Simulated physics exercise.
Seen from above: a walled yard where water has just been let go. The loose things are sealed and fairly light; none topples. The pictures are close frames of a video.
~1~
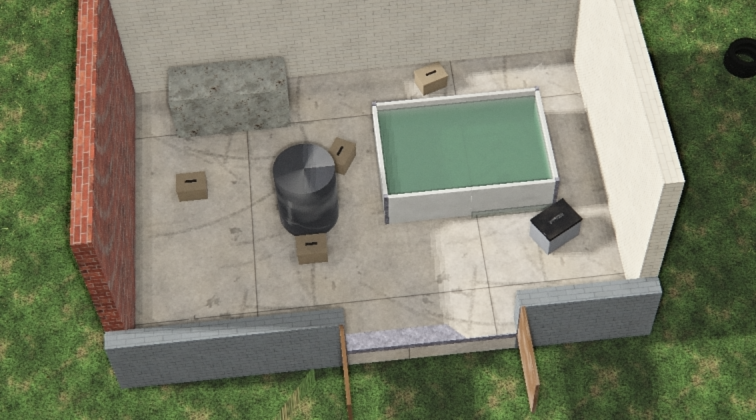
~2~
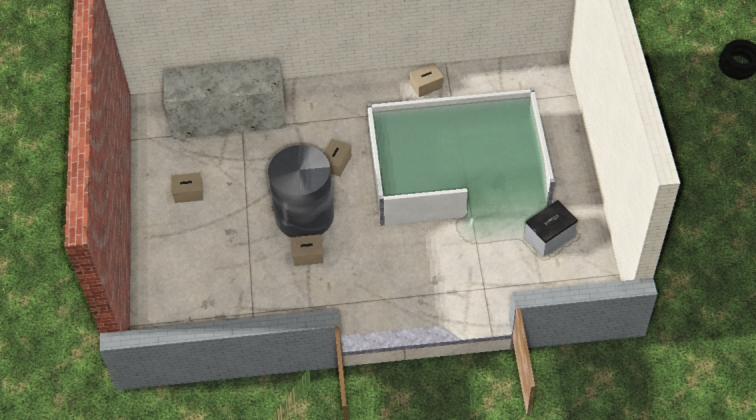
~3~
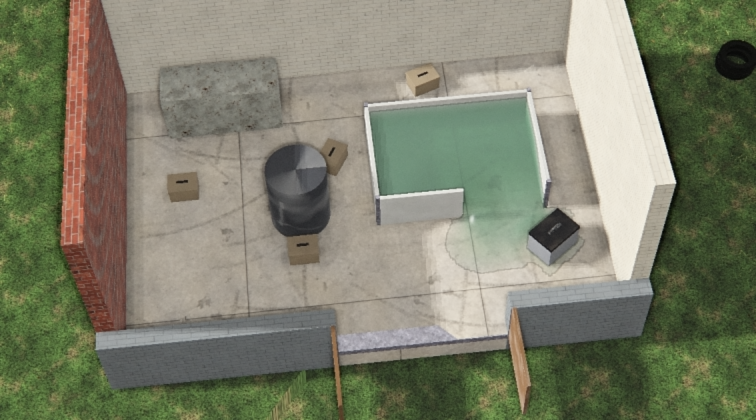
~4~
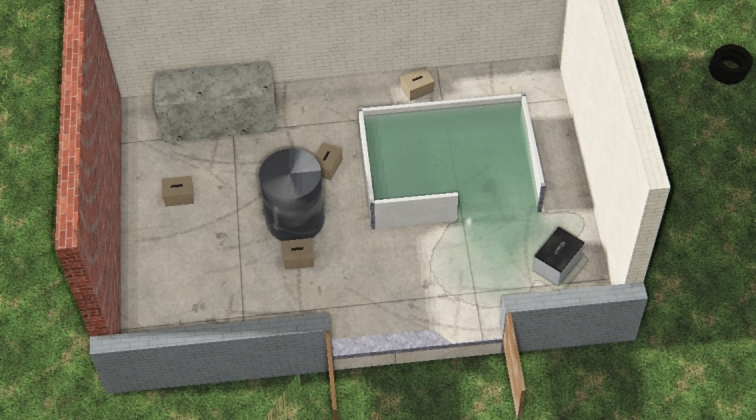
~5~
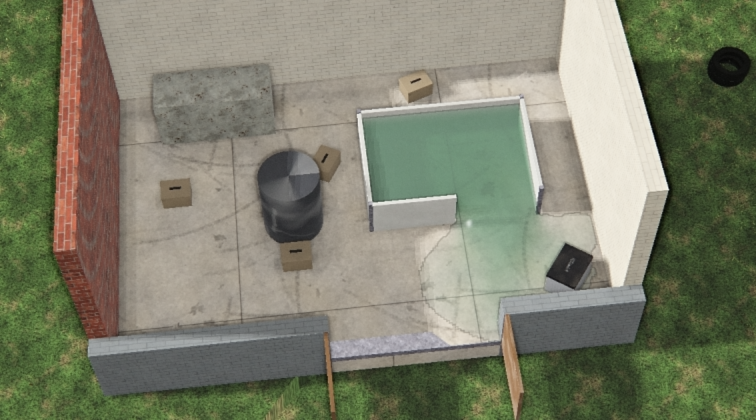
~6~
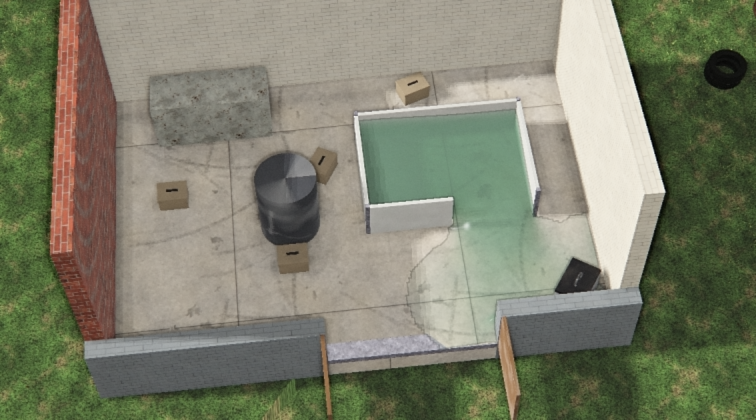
Walled yard from above, green water spreading from a white-sided pool's open front corner and pushing a dark-topped chest toward the lower right.
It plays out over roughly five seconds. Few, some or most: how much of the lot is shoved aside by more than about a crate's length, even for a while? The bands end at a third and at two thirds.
That comes to under a third.
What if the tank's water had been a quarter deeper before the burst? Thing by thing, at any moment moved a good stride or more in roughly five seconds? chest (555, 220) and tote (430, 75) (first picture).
In turn: Shifted that much, pushed that far.
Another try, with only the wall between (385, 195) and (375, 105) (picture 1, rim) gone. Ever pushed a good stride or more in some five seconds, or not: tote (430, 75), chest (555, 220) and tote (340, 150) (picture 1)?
As listed: Yes, not that far, pushed that far.
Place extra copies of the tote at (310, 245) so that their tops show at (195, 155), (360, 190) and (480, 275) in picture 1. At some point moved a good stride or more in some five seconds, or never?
In that order: No, short of that, that far or more.
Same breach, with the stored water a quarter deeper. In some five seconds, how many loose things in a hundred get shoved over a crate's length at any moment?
Roughly 40 per cent.
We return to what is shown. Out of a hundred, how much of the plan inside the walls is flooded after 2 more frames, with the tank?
Near 25 in a hundred.
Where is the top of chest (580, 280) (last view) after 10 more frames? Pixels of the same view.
Roughly at (584, 255).
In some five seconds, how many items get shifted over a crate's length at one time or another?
The number is 1.
A moment on, 1 of 5 are well off their spots; 1 afloat.
Next, 1 of 5 are well off their spots; 1 afloat.
Later, 1 of 5 are well off their spots; 1 afloat.
In the end, 1 of 5 are well off their spots, and 1 have been at some point; 1 afloat.
